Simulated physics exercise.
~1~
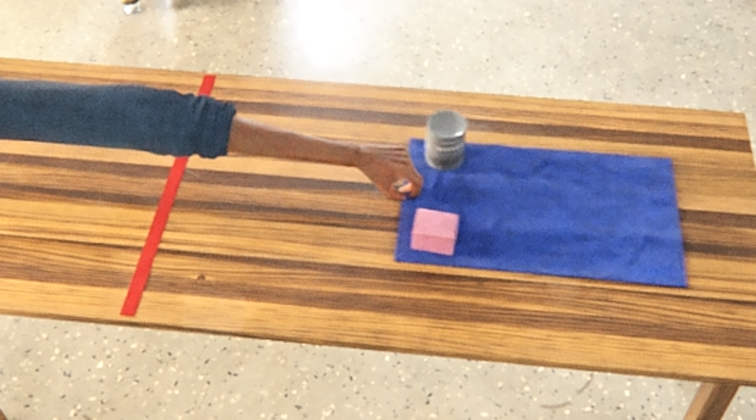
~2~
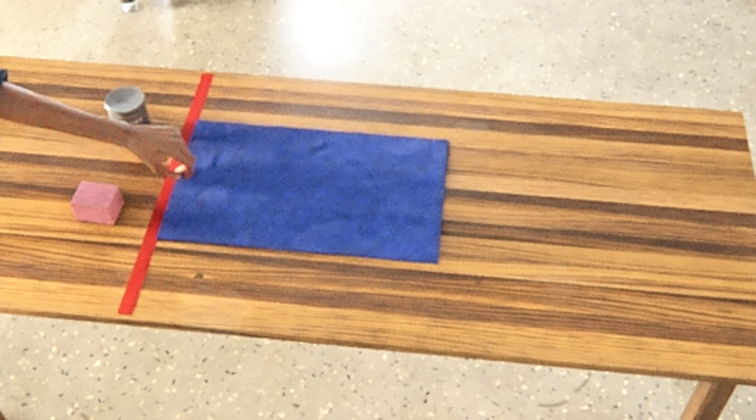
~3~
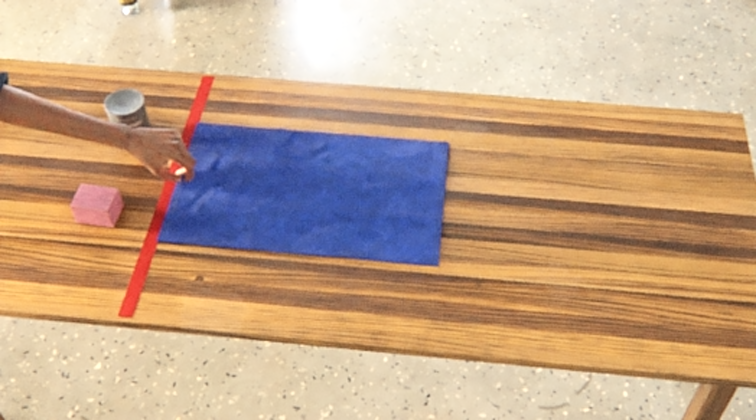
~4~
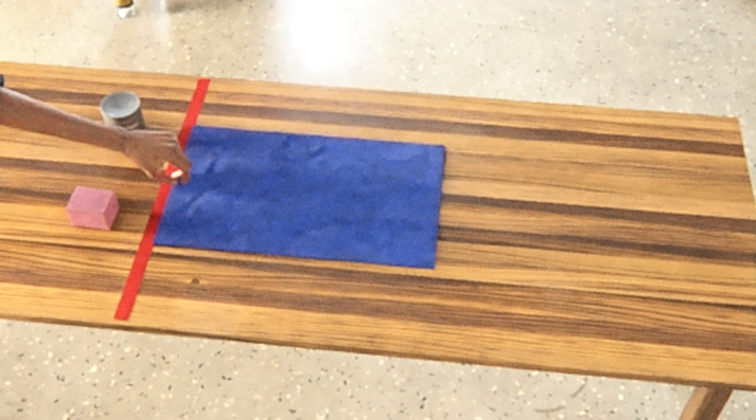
Blue cloth moving left with a hand to red tape, pink block and grey tin ending beyond its edge, hand still there.
